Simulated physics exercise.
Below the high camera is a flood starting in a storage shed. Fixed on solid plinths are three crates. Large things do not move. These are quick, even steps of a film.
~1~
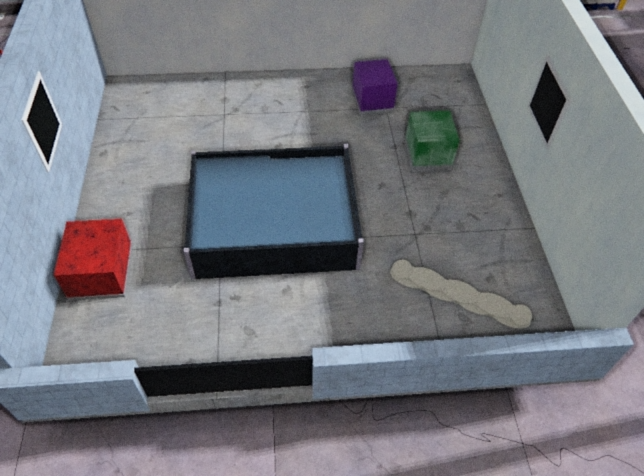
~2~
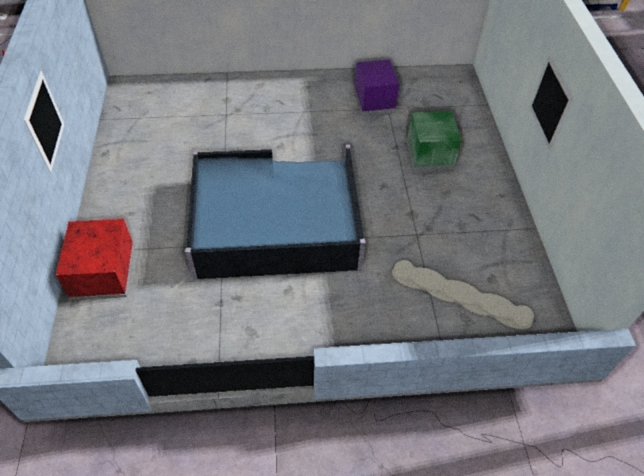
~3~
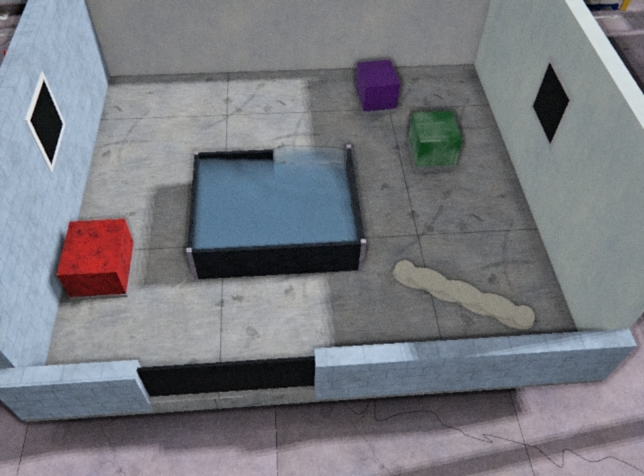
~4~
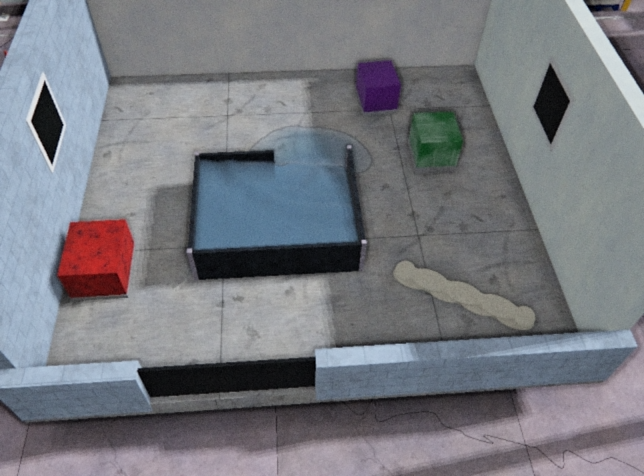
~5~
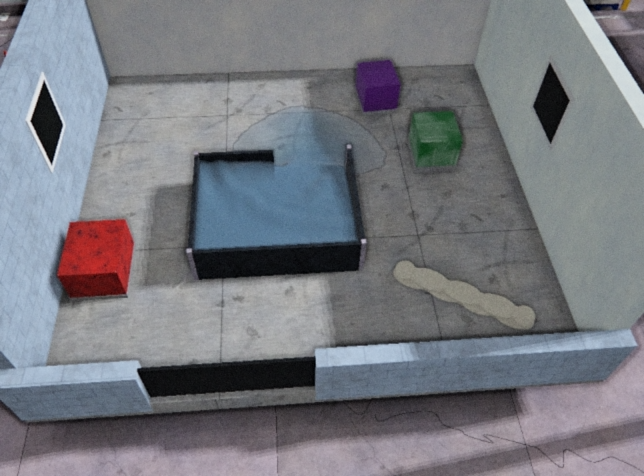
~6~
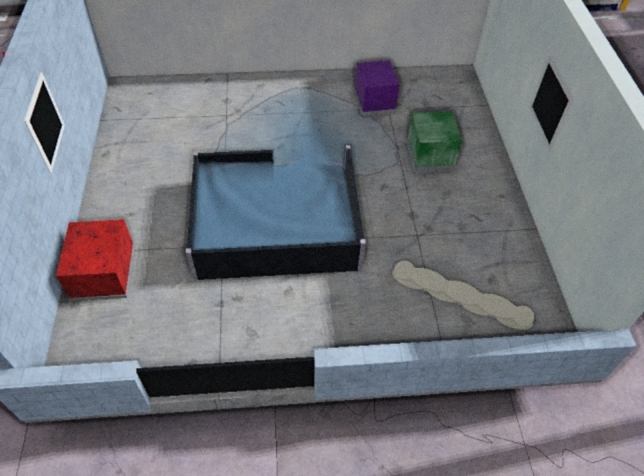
At first, a dark-walled tank of blue water sits whole and still in a roofless shed, among red, purple and green blocks. Then part of its far wall is gone, and water pours through the gap, fanning out in a thin, widening sheet across the floor behind the tank.
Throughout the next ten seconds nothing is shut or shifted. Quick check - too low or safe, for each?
Red crate too low; green crate safe; purple crate too low.
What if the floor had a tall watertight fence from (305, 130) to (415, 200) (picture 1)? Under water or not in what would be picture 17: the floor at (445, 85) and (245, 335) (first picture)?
As listed: No water, clear.
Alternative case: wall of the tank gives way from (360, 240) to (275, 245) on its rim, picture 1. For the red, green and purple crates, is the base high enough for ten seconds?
Red is reached; green is not reached; purple is not reached.
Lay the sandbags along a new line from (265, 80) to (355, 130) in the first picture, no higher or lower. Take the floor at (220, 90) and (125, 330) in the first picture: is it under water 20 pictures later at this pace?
Status by location - soaked; spared.
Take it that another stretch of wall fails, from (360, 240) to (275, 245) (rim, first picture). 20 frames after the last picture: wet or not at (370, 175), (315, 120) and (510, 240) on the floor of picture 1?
Taking them in turn, I get left untouched, then left untouched, then sodden.
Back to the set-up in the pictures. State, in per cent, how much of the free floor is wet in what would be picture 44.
I reckon around 65 %.
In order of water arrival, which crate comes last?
Note: The one in red.
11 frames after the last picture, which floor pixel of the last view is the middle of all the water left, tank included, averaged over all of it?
I'd say near (296, 165).
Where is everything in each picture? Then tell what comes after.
In the first frame, the water tank at (273, 199) is whole and still.
In the second frame, the front is at a hidden place, out from the gap on the water tank's far side.
In the third frame, the front is at a hidden place, out from the gap on the water tank's far side.
In the fourth frame, the front is at (285, 131), out from the gap on the water tank's far side.
In the fifth frame, the front is at (290, 110), out from the gap on the water tank's far side.
In the sixth frame, water pours out on the water tank's far side and has run to (294, 92).
A moment on, water covers 20 % of the floor; the red crate not reached, the green crate water round its plinth, the purple crate water round its plinth.
Next, water covers 30 % of the floor; the red crate not reached, the green crate water round its plinth, the purple crate water round its plinth.
Then, water covers 40 % of the floor; the red crate not reached, the green crate water round its plinth, the purple crate water round its plinth.
Later, water covers 65 % of the floor; the red crate water round its plinth, the green crate water round its plinth, the purple crate water round its plinth.
In the end, water covers 95 % of the floor; the red crate was topped, the green crate stayed above the water, the purple crate was topped.
